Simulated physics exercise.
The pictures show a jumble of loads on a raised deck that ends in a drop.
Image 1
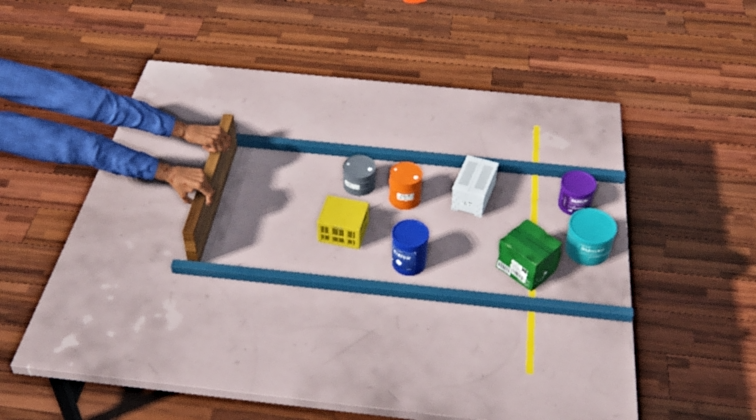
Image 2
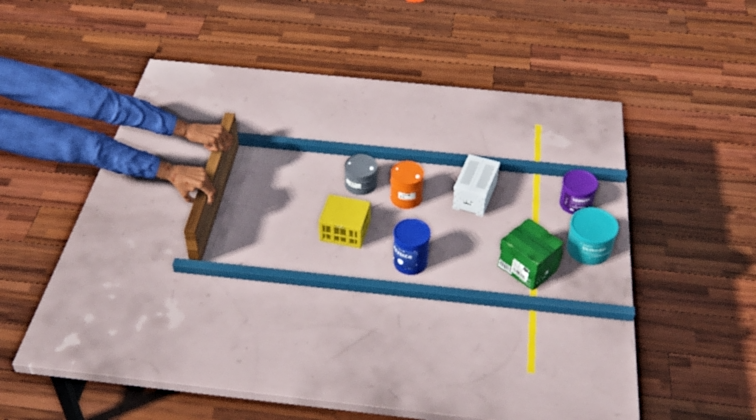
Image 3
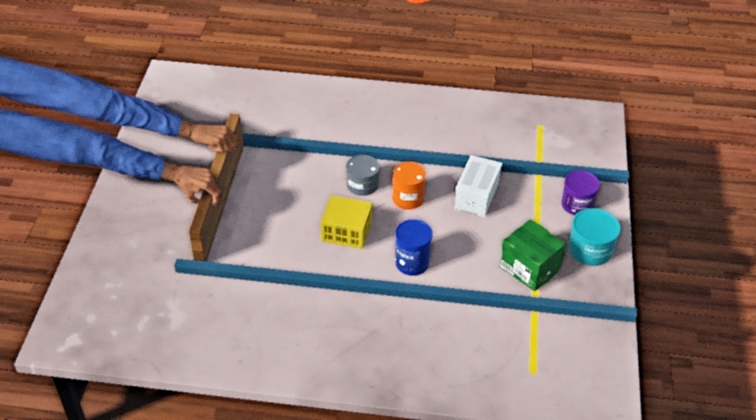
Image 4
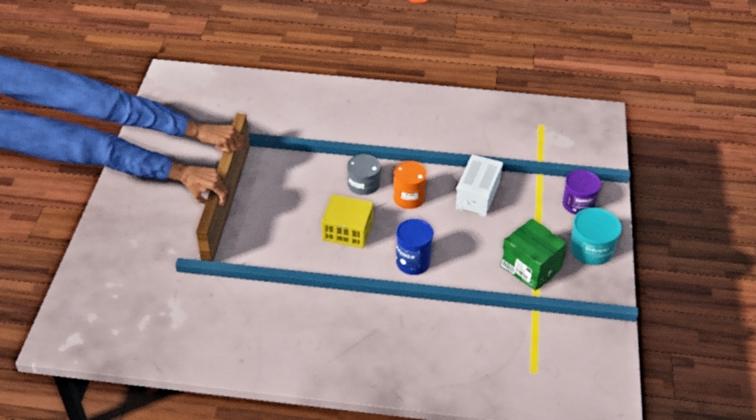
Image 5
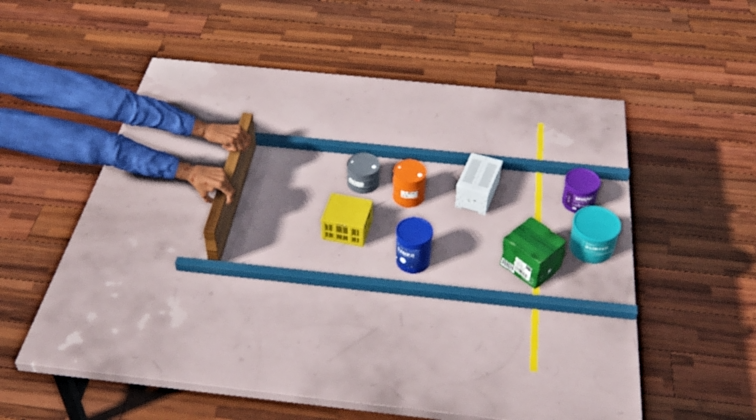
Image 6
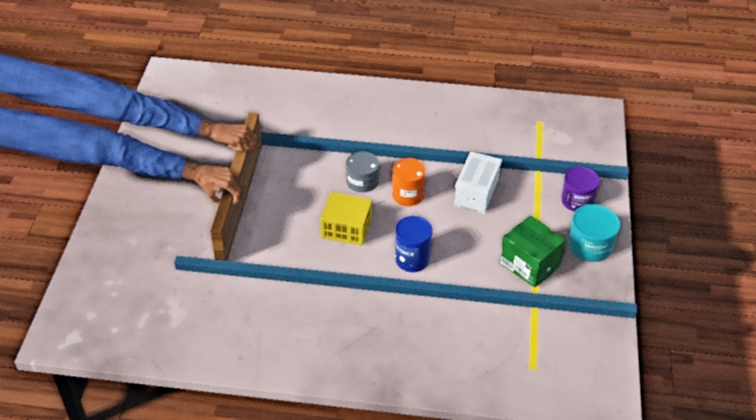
Wooden plank pushed slowly right by two hands between blue rails, toward still canisters, boxes and pails on a pale table.
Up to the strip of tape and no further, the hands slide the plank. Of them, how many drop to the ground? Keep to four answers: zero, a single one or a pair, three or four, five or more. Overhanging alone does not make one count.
The answer is zero.
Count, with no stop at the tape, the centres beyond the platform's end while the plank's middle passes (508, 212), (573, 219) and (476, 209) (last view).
Counts per position: 0 / 3 / 0.
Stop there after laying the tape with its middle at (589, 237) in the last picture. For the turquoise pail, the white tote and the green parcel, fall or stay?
Result - turquoise pail: Drops; white tote: Drops; green parcel: Drops.
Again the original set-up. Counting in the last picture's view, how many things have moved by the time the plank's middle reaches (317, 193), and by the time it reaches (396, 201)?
0 by the first point, 3 by the second.
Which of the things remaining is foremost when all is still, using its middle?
The purple pail, that one.
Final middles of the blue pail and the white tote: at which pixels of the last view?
The blue pail ends up near (556, 264), and the white tote near (589, 192).
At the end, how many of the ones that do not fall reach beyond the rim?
That'd be 1.
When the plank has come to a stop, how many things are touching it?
Result: 4 in all.
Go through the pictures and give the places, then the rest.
Turquoise pail (590, 238); purple pail (576, 194); green parcel (529, 255); plank (212, 187); tape (534, 236), in the first picture.
Purple pail (578, 193); orange canister (407, 185), in the second picture.
Green parcel (532, 255); yellow crate (347, 222), in the third picture.
Turquoise pail (595, 237); white tote (479, 186), in the fourth picture.
Purple pail (581, 191); plank (232, 186), in the fifth picture.
Turquoise pail (593, 234); purple pail (580, 190); green parcel (532, 251); plank (238, 186); tape (537, 232), in the sixth picture.
Soon after, none off yet; turquoise pail at rest near (593, 234); purple pail at rest near (580, 190); green parcel at rest near (532, 251).
After that, none off yet; turquoise pail at rest near (593, 234); purple pail at rest near (580, 190); green parcel displaced a little near (545, 254).
In the end, the number that fall off is zero.
